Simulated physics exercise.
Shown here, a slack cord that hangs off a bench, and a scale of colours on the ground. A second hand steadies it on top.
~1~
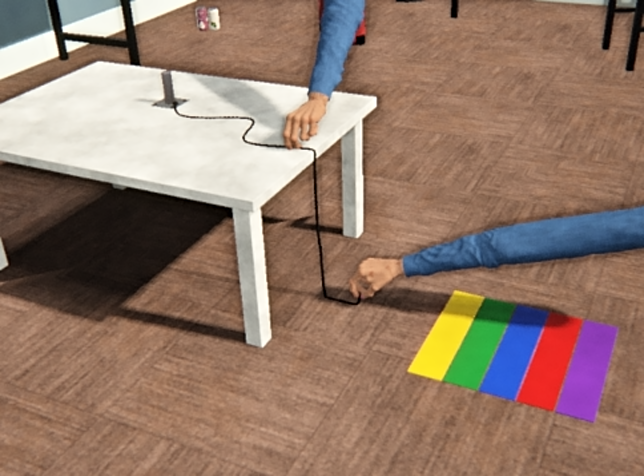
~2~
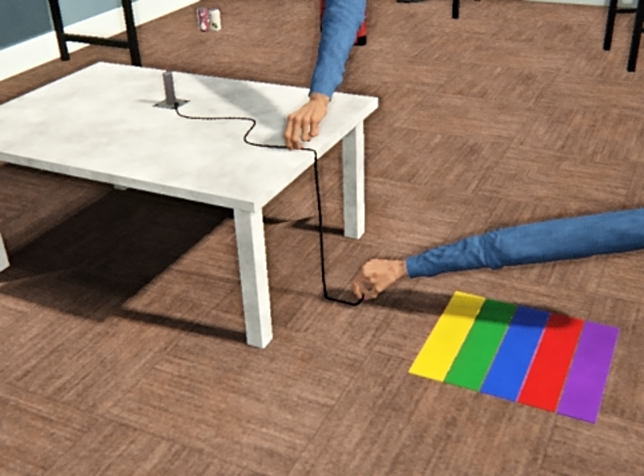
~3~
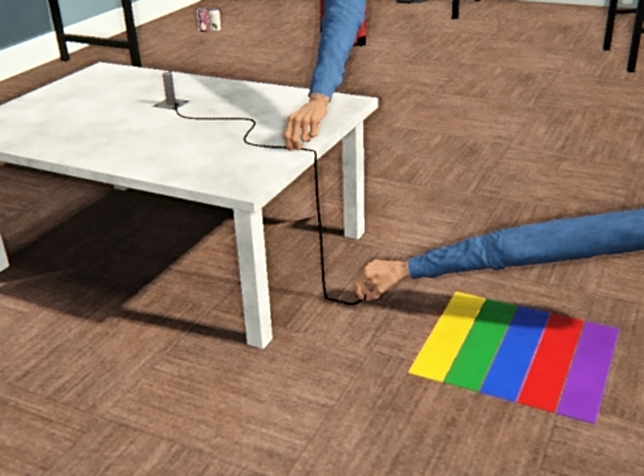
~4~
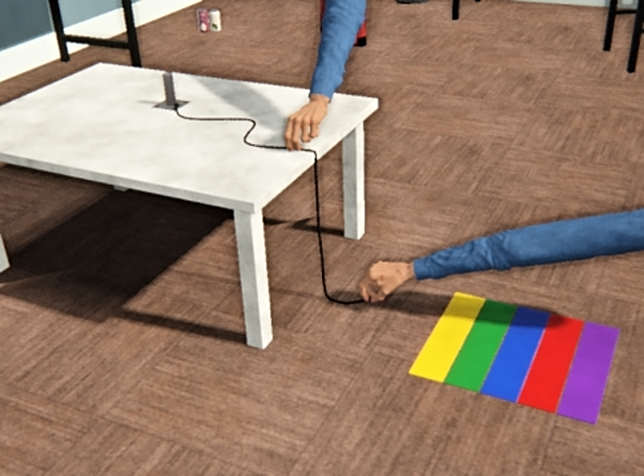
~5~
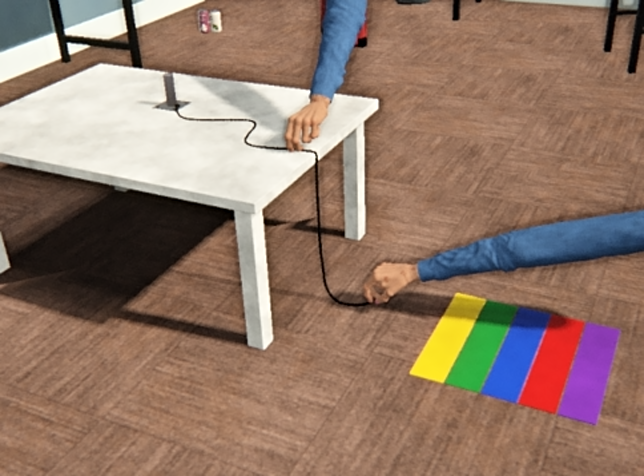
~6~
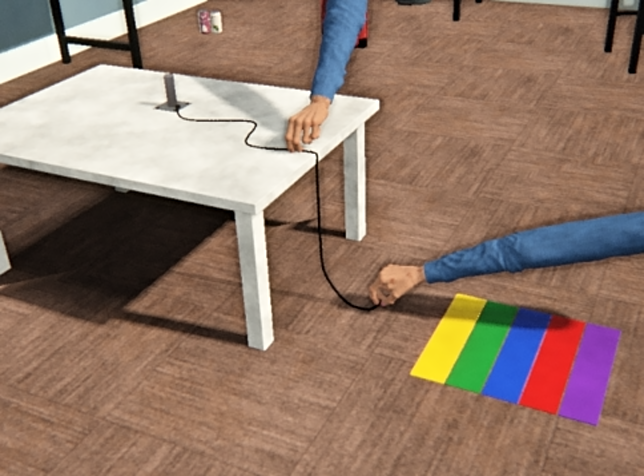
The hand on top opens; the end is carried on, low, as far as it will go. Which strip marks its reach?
It gets as far as the blue strip.
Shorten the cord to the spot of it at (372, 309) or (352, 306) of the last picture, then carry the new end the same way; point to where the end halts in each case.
Try by try, around (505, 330) and (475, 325).
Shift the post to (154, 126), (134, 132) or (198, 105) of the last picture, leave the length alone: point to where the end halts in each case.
The places are (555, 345), (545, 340) and (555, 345).
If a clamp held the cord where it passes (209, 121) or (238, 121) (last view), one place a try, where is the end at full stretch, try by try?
In that order: (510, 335) and (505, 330).
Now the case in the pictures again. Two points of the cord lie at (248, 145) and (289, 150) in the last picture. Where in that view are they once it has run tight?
They go to (301, 144) and to (336, 167).
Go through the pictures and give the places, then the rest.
In the first picture, end (360, 295); yellow (433, 359); green (468, 368); blue (504, 378); red (541, 388); purple (580, 398).
In the second picture, end (363, 296); cord through (179, 115) (240, 119) (247, 142) (313, 153) (320, 220) (324, 284).
In the third picture, end (365, 297).
In the fourth picture, end (370, 299); cord through (180, 116) (240, 120) (247, 143) (313, 154) (318, 220) (324, 284).
In the fifth picture, end (374, 300).
In the sixth picture, end (380, 302); cord through (181, 117) (241, 121) (248, 145) (314, 155) (319, 221) (332, 286).
Soon after, end near (469, 323); over yellow.
After that, end near (505, 332); over blue.
At the stop, end near (527, 337); over blue. The blue one.
